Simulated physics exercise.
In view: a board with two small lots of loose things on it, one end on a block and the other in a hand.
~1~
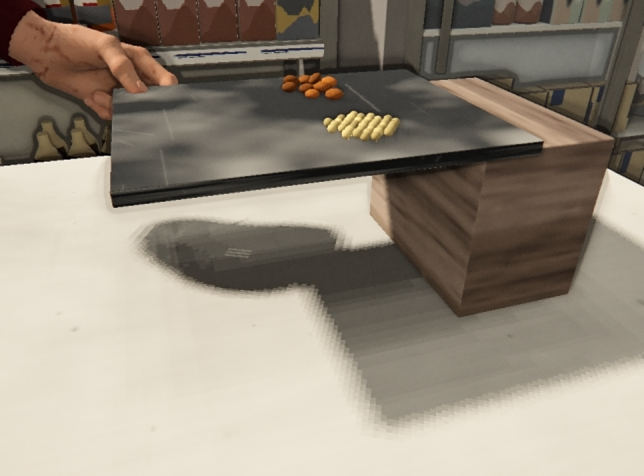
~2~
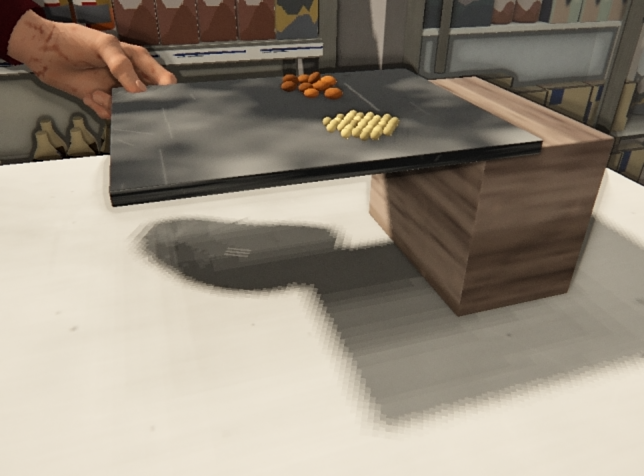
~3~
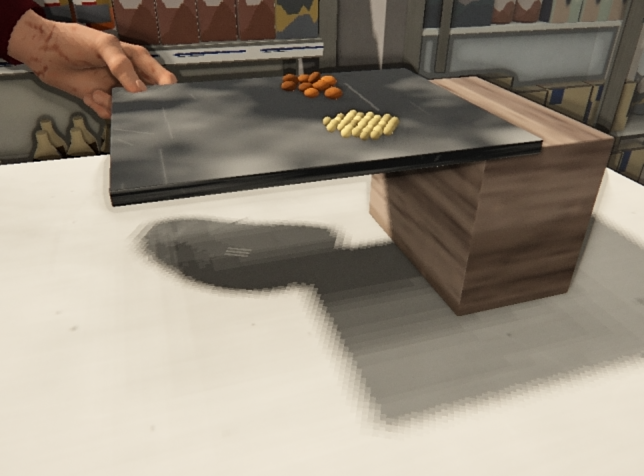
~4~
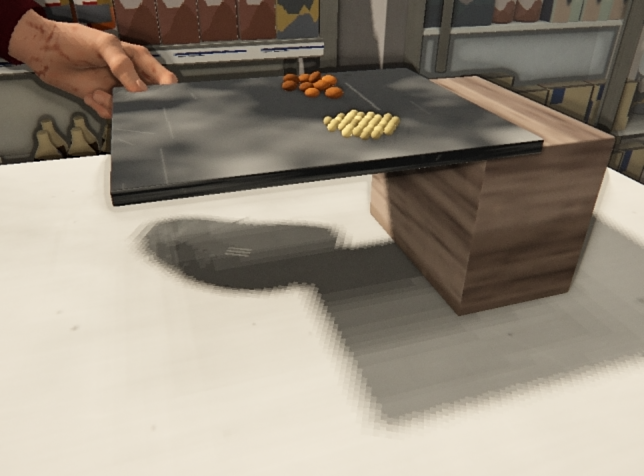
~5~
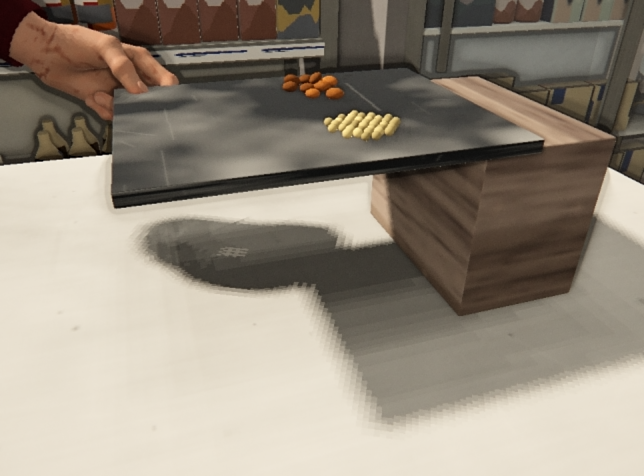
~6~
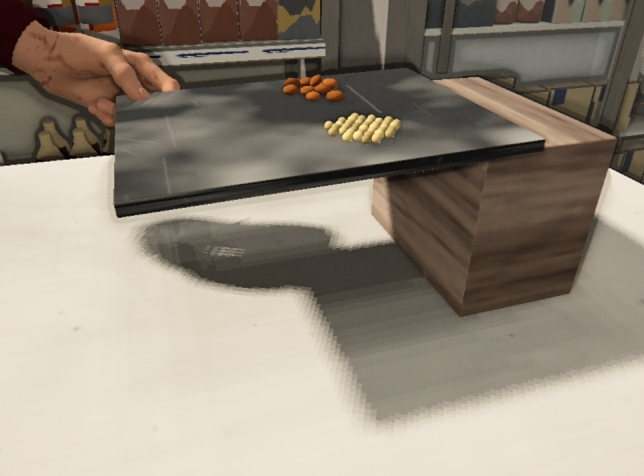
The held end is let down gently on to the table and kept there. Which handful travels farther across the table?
The near handful goes farther.
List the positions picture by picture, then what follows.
Held end of the board at (128, 192), level; block at (468, 184), tall, over half the board's length; near handful at (363, 127), some soya beans; far handful at (315, 79), a few bits of cat kibble, in the first picture.
Held end of the board at (127, 191), level; far handful at (314, 78), in the second picture.
Held end of the board at (127, 191), level; near handful at (362, 126), in the third picture.
Held end of the board at (128, 191), level; far handful at (315, 77), in the fourth picture.
Held end of the board at (129, 193), level; near handful at (364, 126), in the fifth picture.
Held end of the board at (131, 202), down by 2°; block at (470, 184); near handful at (364, 129), not moving; far handful at (316, 81), not moving, in the sixth picture.
Then, 0.68 s after the last picture, board sloping at 21°; near handful all still on the board; far handful all still on the board.
Then, 1.27 s after the last picture, board sloping at 36°; near handful mostly up to a board's length out; far handful all still on the board.
Then, 1.78 s after the last picture, board resting at 36°; near handful mostly one to two board lengths out; far handful mostly at the foot of the board.
At rest, board resting at 36°; near handful mostly one to two board lengths out; far handful mostly at the foot of the board; the near handful has gone farther.
